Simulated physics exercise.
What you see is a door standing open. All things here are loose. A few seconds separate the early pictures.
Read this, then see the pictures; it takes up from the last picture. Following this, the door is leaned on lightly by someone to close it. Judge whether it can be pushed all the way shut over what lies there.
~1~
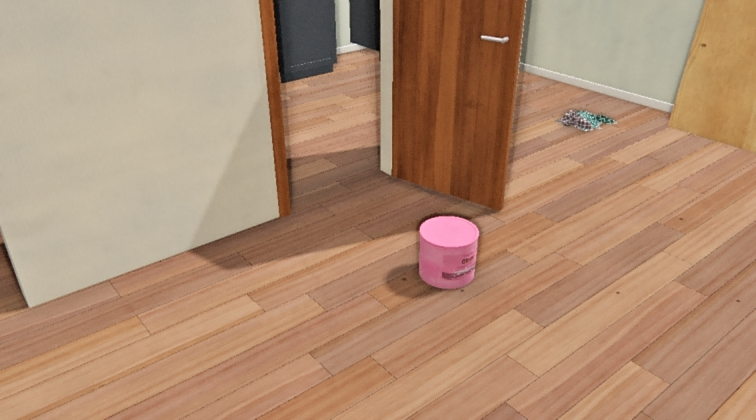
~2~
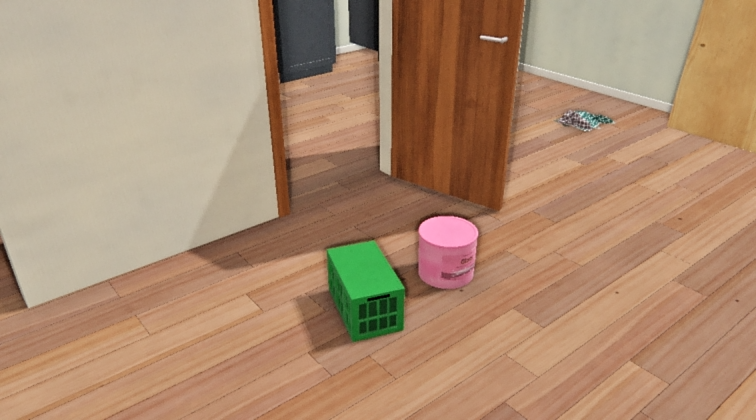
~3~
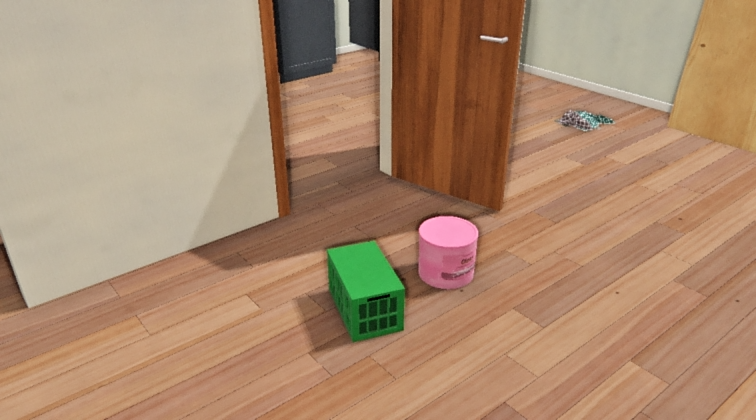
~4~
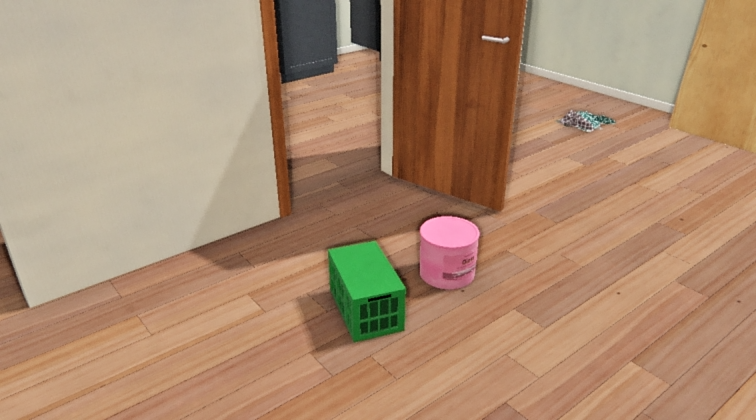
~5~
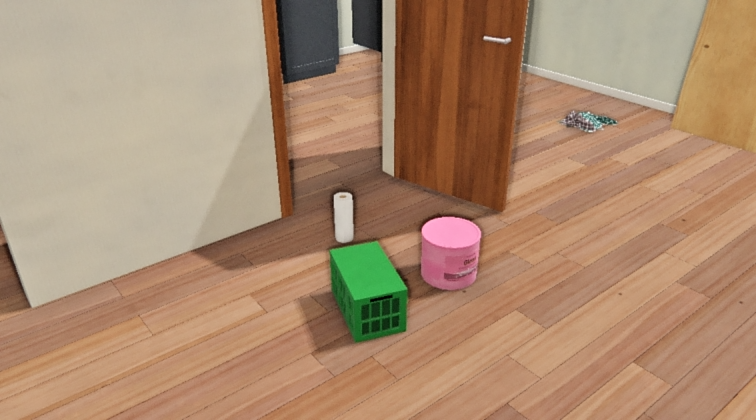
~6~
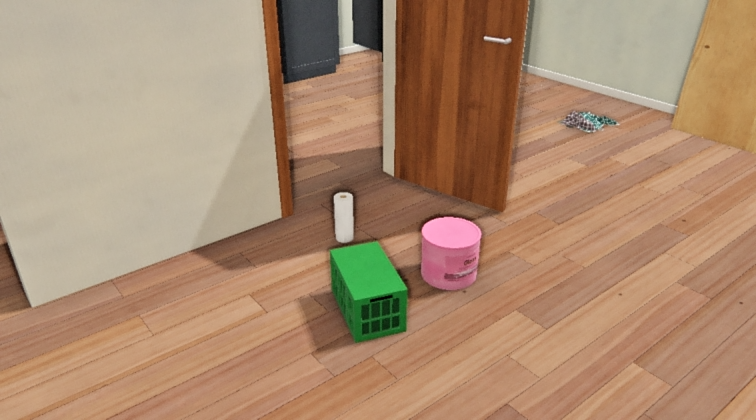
It can be pushed shut.
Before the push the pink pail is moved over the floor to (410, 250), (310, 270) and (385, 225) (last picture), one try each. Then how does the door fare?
Case one: Swings all the way; case two: Swings all the way; case three: Gets held up.
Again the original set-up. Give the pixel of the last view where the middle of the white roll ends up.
In the last picture, near pixel (328, 217).
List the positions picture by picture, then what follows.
The first picture shows door wide open and still; pink pail (448, 252).
The second picture shows door wide open and still; pink pail (447, 252); green crate (364, 289).
The third picture shows door wide open and still; pink pail (447, 252); green crate (364, 289).
The fourth picture shows door wide open and still; pink pail (448, 253); green crate (365, 289).
The fifth picture shows door wide open and still; pink pail (450, 253); green crate (367, 290).
The sixth picture shows door wide open and still; white roll (344, 218); pink pail (450, 253).
Then, 0.80 s after the last picture, door at 84°.
Then, 1.40 s after the last picture, door at 55°.
Then, 1.90 s after the last picture, door at 29°; white roll slid a little near (334, 217).
Then, 2.20 s after the last picture, door at 14°; white roll slid about its own width near (328, 217).
At rest, door at 0°; all 3 in place. Seen from the same camera at the end, white roll near (328, 217).
